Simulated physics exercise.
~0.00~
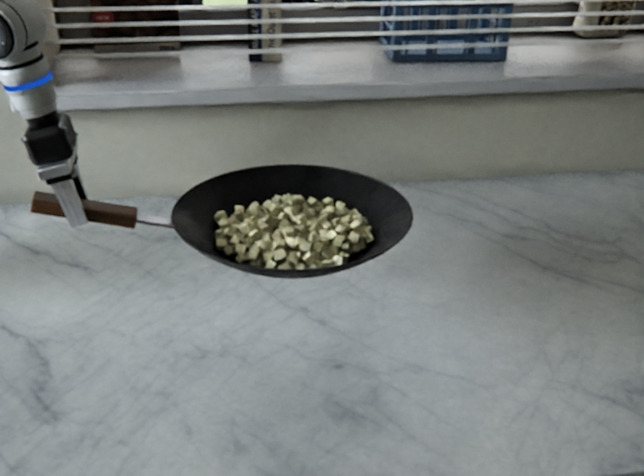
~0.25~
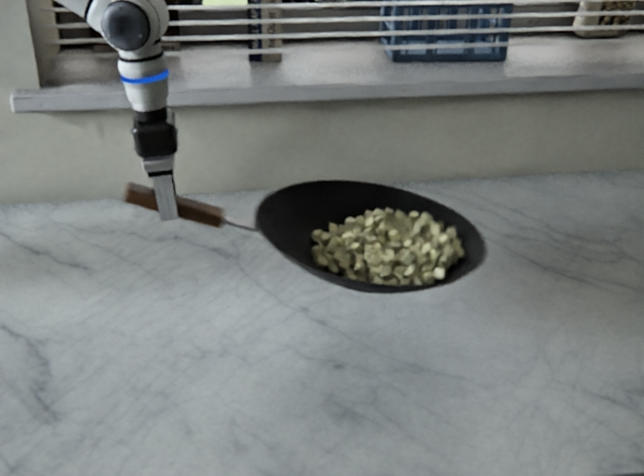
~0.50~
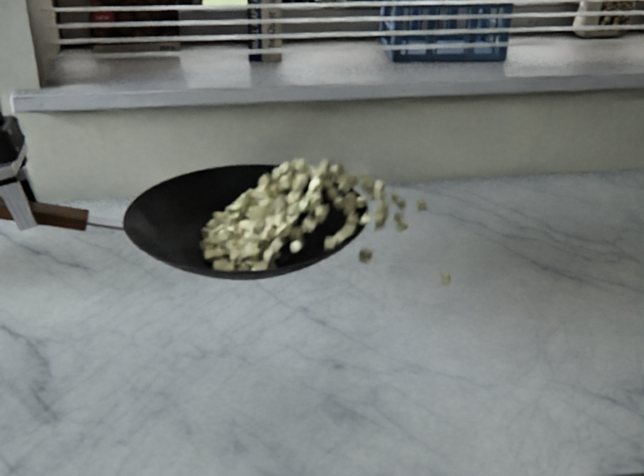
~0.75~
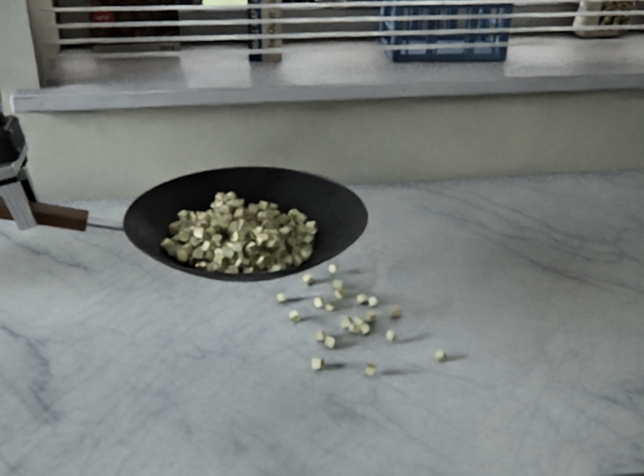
The clip shows a robot arm holding a dark wok of pale vegetable dice above a marble counter, moving it right, then pulling it back left so some dice fly over the rim. Most stay heaped in the level wok, while a small portion ends scattered on the counter.
